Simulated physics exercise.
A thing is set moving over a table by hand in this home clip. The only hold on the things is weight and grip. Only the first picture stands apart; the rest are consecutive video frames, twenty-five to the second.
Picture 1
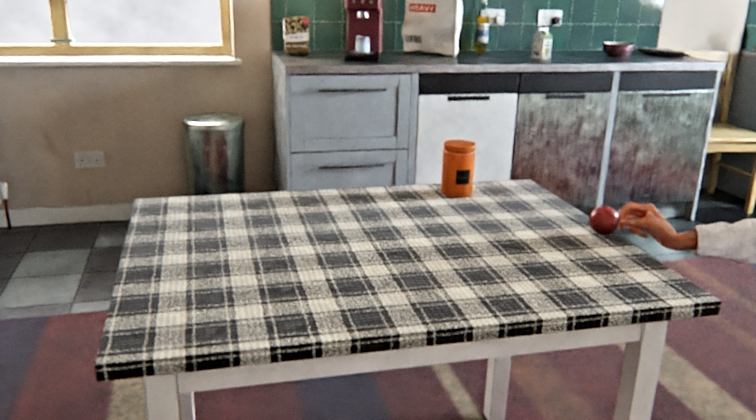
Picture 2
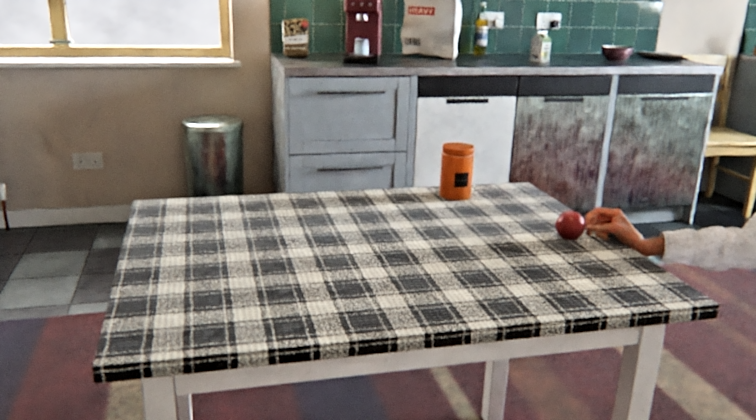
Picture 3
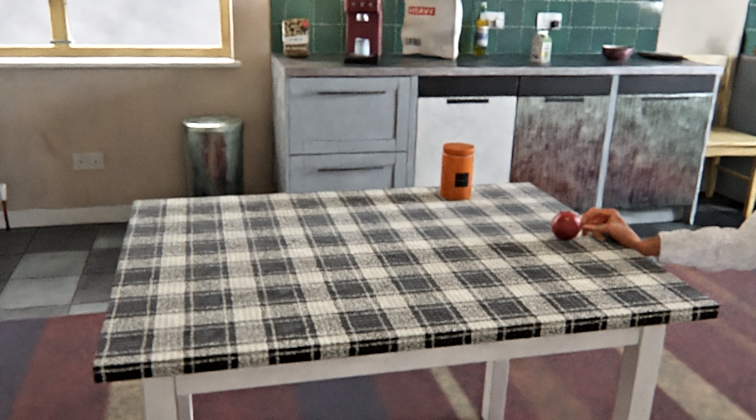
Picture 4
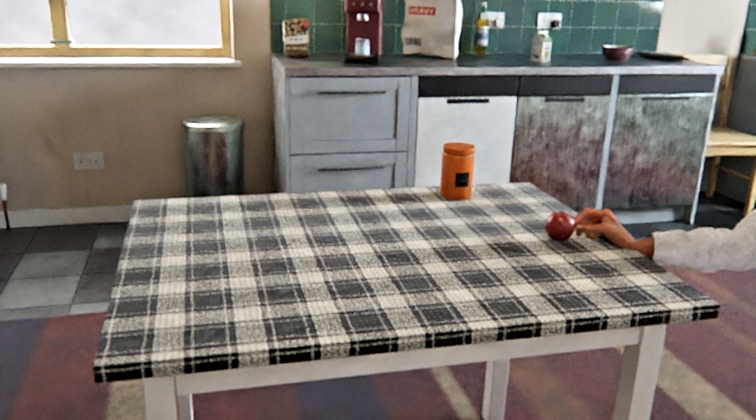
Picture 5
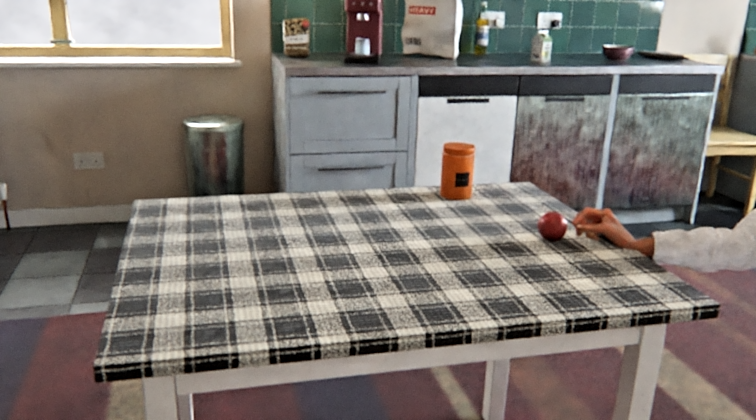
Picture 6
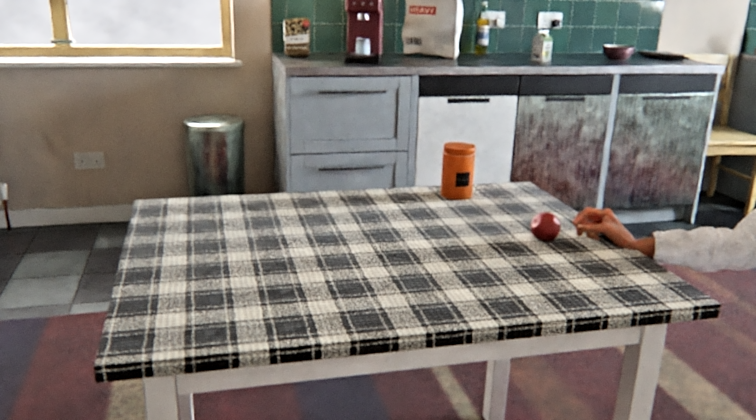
The clip opens with a hand at the right edge of a checked tablecloth, touching a red apple, with an orange canister standing toward the back of the table. The hand moves the apple left, then stays nearly still as the apple moves slightly farther left, away from the fingertips.
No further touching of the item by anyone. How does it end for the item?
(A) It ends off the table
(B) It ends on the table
(B) It ends on the table.
Then, 0.30 s later than the last frame, red apple moved well along near (496, 230).
Then, 0.70 s later than the last frame, red apple moved well along near (444, 233).
When it is over, moved from the start, red apple. End places, in pixels of the last picture, red apple near (394, 237).
